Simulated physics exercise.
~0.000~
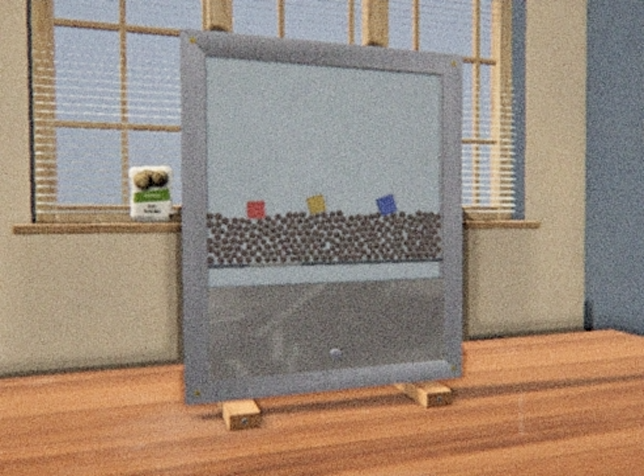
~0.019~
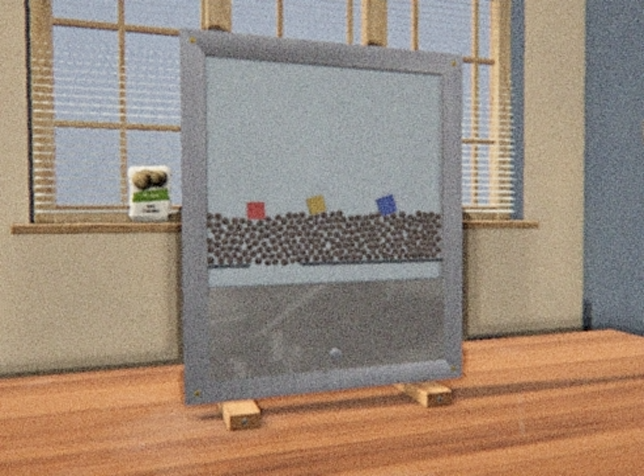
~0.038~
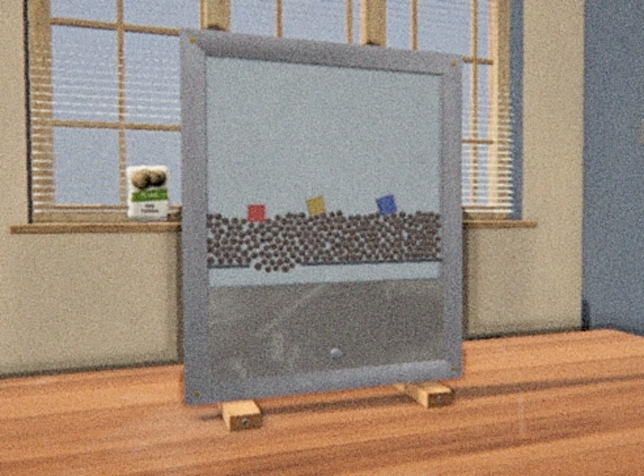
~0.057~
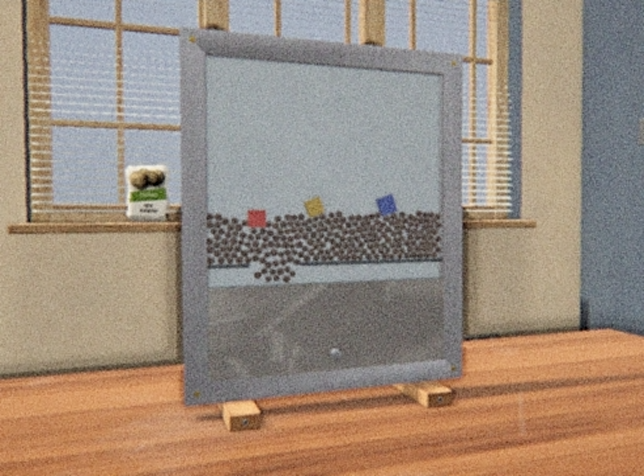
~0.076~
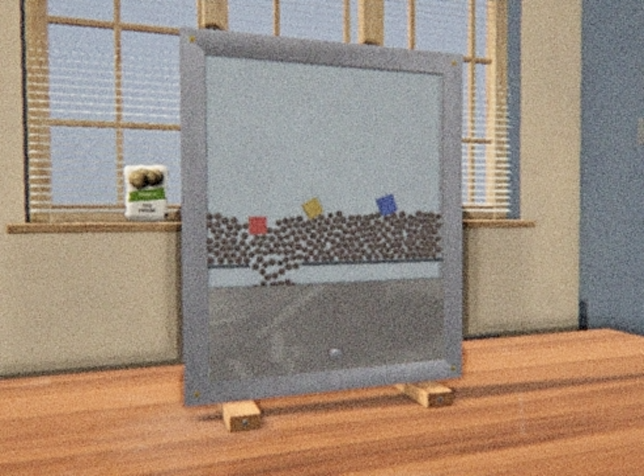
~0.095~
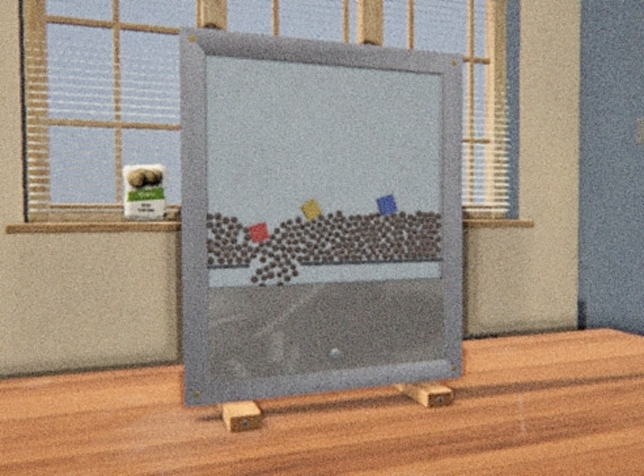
Dark beads drop through a gap in the shelf, and the red block sinks and tilts.
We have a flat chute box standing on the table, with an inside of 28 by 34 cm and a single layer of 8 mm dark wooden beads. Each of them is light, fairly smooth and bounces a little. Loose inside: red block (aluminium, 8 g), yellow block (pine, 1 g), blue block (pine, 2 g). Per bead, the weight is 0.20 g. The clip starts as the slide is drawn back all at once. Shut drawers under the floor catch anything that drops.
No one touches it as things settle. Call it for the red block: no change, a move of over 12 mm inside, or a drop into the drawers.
A drop.
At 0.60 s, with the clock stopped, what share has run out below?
Around 40 in a hundred at that time.
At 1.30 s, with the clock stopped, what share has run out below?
About 45 in a hundred.
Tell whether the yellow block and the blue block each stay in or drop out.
Result - yellow: Escaped, blue: Retained.
After 0.24 s, 25 % are out; red block below the floor; yellow block moved 7.9 cm tilted 10°; blue block moved 0.0 cm tilted 18°.
After 0.60 s, 40 % are out; red block below the floor; yellow block below the floor; blue block moved 0.0 cm tilted 18°.
After 1.30 s, 45 % are out; red block below the floor; yellow block below the floor; blue block moved 0.0 cm tilted 19°.
Settled by 2.4 s, 50 % are out; red block below the floor; yellow block below the floor; blue block moved 0.6 cm tilted 31°.
